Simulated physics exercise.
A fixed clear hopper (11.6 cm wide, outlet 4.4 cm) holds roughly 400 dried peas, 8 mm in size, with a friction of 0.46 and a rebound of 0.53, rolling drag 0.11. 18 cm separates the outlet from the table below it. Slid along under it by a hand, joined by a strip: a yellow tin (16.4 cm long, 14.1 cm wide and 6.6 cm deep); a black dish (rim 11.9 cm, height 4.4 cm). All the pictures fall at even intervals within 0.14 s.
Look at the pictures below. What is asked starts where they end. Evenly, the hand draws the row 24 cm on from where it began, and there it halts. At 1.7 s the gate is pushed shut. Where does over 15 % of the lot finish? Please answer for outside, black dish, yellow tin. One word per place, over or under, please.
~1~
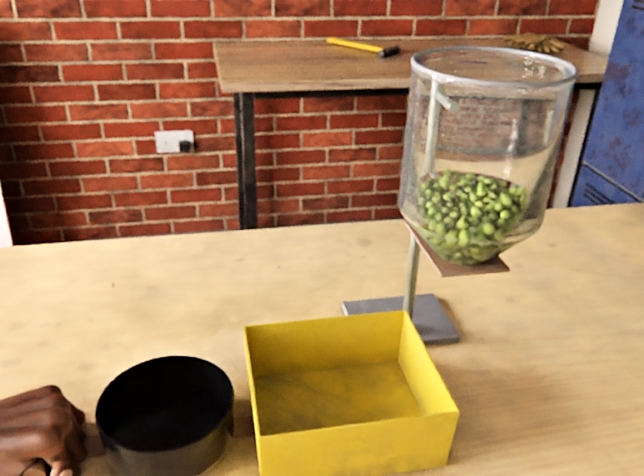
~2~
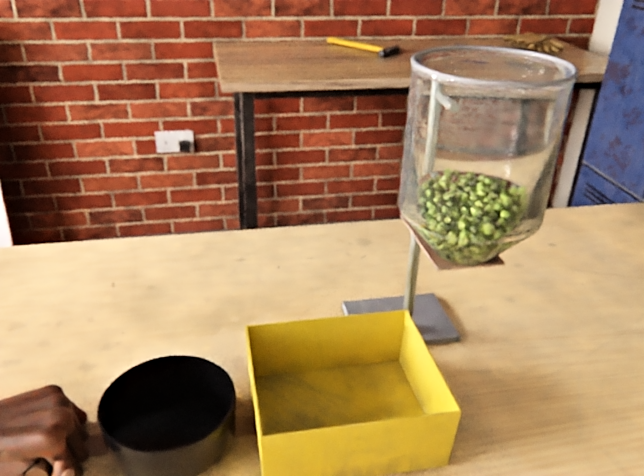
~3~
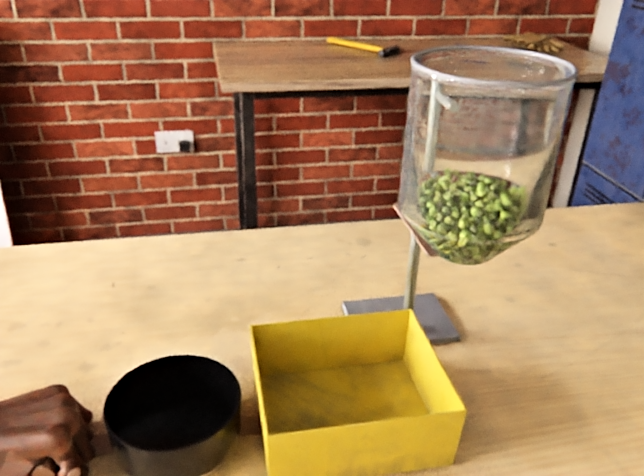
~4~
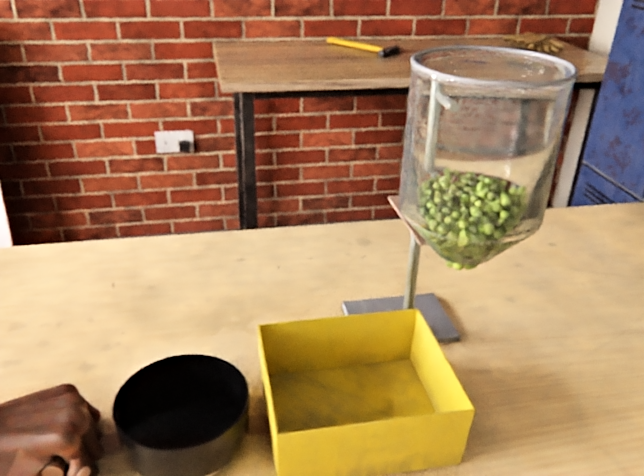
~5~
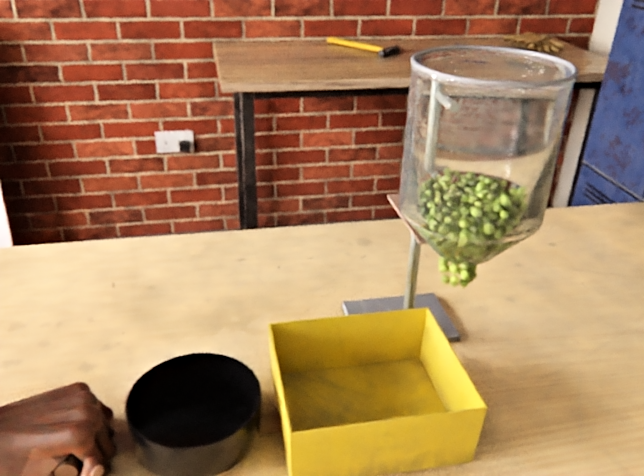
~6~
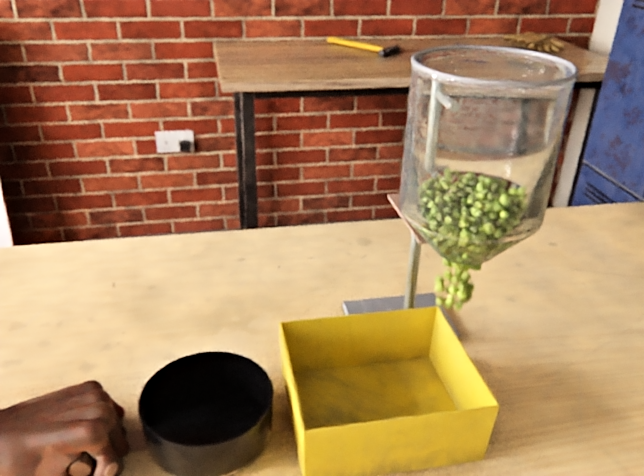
Outside everything under, black dish over, yellow tin over.
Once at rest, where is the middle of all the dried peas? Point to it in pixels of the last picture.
Centre at rest: Approx. (453, 390).
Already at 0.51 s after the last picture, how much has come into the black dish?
By then it is around 10 per cent.
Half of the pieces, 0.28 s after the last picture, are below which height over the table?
Roughly 20 cm.
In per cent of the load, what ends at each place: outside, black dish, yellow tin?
Outside 0 %, black dish 55 %, yellow tin 40 %.
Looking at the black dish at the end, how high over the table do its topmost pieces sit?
Height at rest: Around 3.0 cm.
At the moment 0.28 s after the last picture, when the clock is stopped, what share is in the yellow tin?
I'd say around 30 percent.
Then, 0.28 s after the last picture, yellow tin 30 %, hopper 60 %, in the air 10 %; middle of all pieces on or above the table near (464, 285).
Then, 0.51 s after the last picture, black dish 10 %, yellow tin 40 %, hopper 35 %, in the air 15 %; middle of all pieces on or above the table near (491, 325).
Then, 0.73 s after the last picture, black dish 35 %, yellow tin 40 %, hopper 10 %, in the air 10 %; middle of all pieces on or above the table near (495, 364).
Then, 0.93 s after the last picture, black dish 55 %, yellow tin 40 %; middle of all pieces on or above the table near (487, 385).
In the end, black dish 55 %, outside 0 %, yellow tin 40 %, hopper 0 %.
